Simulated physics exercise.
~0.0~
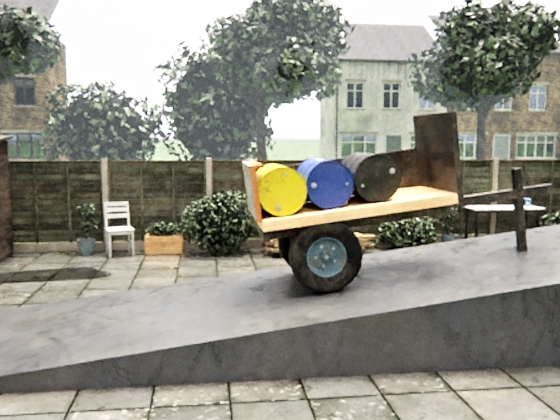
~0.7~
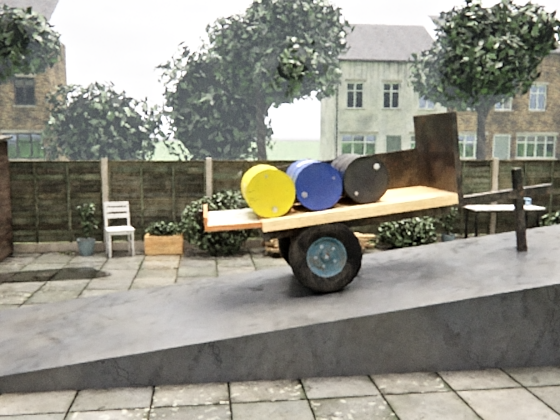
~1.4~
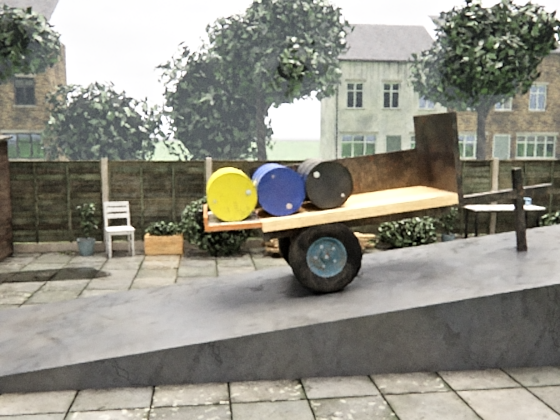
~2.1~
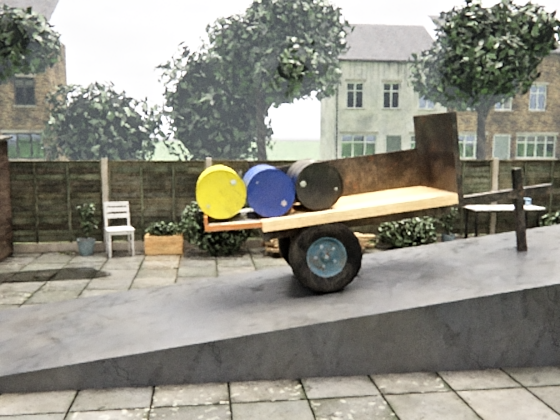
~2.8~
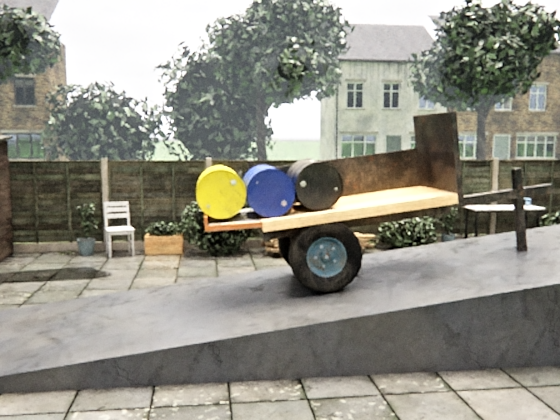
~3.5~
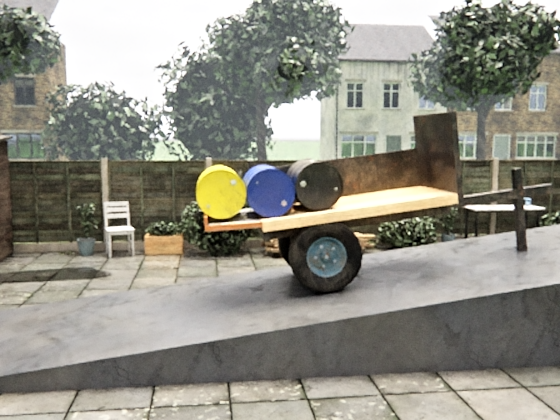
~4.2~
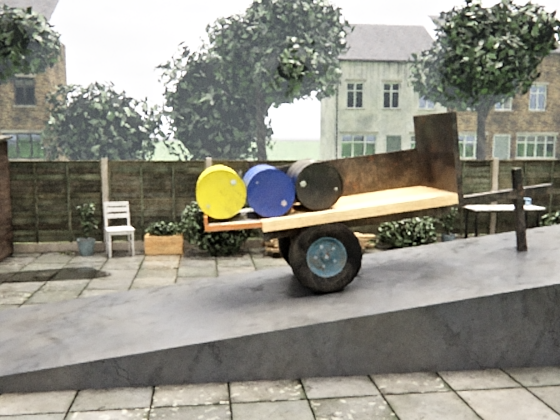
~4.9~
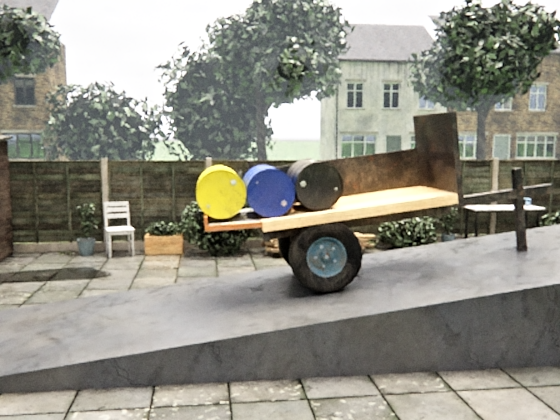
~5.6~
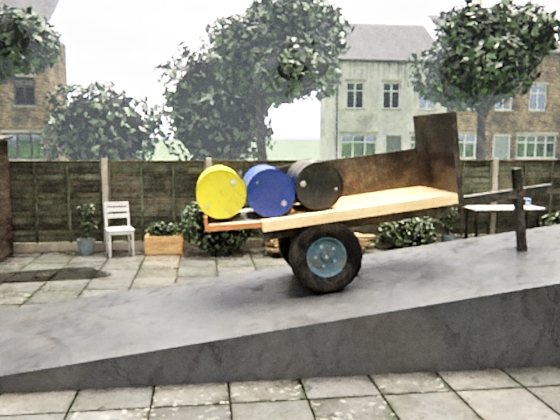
A trailer's tailgate drops open and three drums roll left, stopping before any falls off.
